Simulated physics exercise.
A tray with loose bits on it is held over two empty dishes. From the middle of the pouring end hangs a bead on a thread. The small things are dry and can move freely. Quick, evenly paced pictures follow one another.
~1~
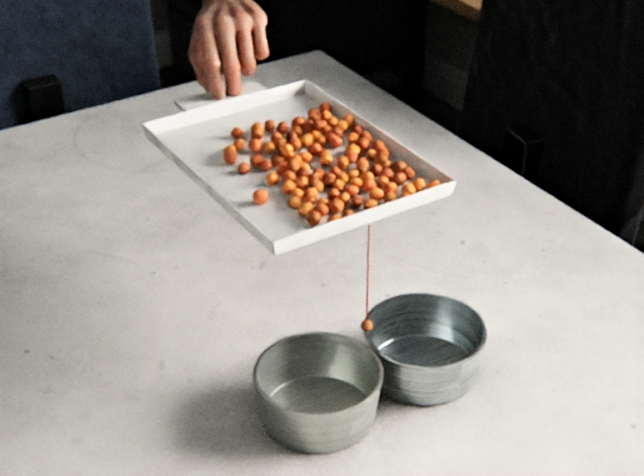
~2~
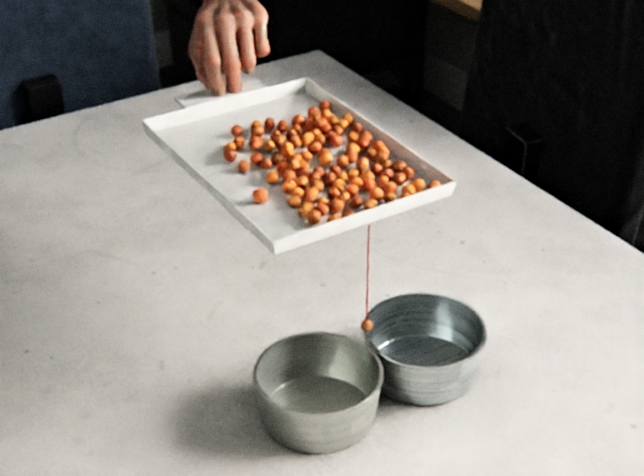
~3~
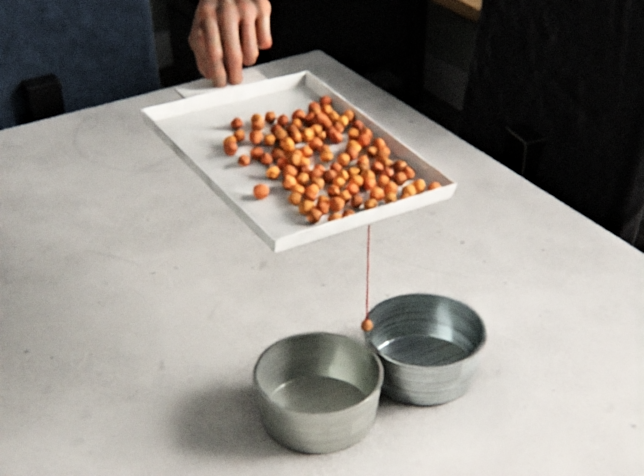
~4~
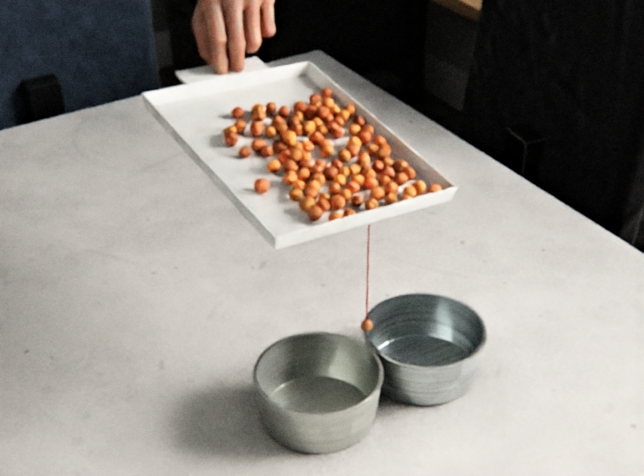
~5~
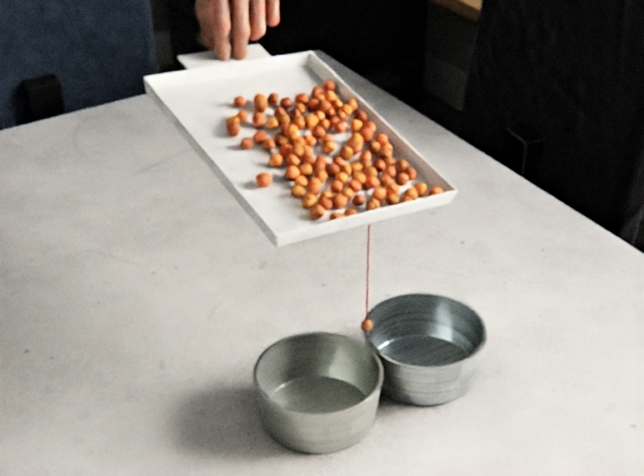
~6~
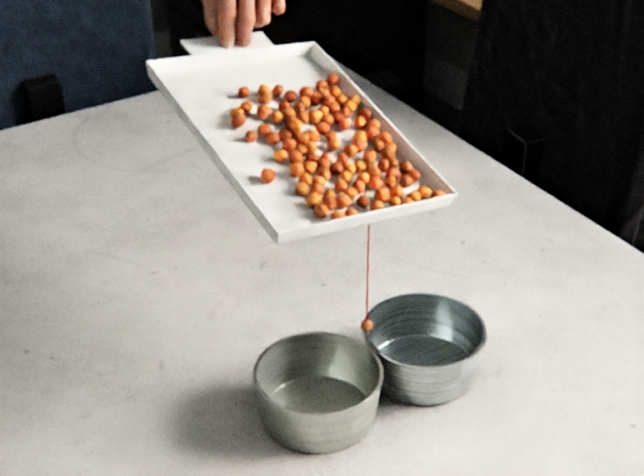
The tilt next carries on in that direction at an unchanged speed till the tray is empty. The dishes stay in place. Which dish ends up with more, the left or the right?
I expect the right-side dish to gain more.
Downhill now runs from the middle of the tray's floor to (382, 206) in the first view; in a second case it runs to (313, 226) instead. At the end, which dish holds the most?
Try 1: The right-side dish; try 2: The left-side dish.
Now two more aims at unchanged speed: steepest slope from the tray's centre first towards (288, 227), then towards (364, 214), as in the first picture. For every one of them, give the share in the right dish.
For the first it's near 0 %, for the second near 40 %.
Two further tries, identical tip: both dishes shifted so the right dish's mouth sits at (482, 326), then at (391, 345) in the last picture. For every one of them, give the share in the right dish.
Roughly 60 per cent, and 40 per cent.
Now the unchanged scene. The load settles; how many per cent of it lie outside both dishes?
That comes to some 20 per cent.
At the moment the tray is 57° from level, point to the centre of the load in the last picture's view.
(387, 145).
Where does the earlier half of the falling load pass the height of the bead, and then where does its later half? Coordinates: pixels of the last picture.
(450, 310), then (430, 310).
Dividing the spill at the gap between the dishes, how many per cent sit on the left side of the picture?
I'd say some 10 in a hundred.
Shortly afterwards, tray tipped steeply; all but a few on the tray; only a few in the air.
Next, tray tipped right over; near two thirds on the tray; a little in the right dish; near a quarter in the air.
Some moments later, tray tipped past a quarter turn; the bulk in the right dish; near a quarter outside both.
In the end, tray tipped past a quarter turn; none at all in the left dish; the bulk in the right dish; near a quarter outside both.
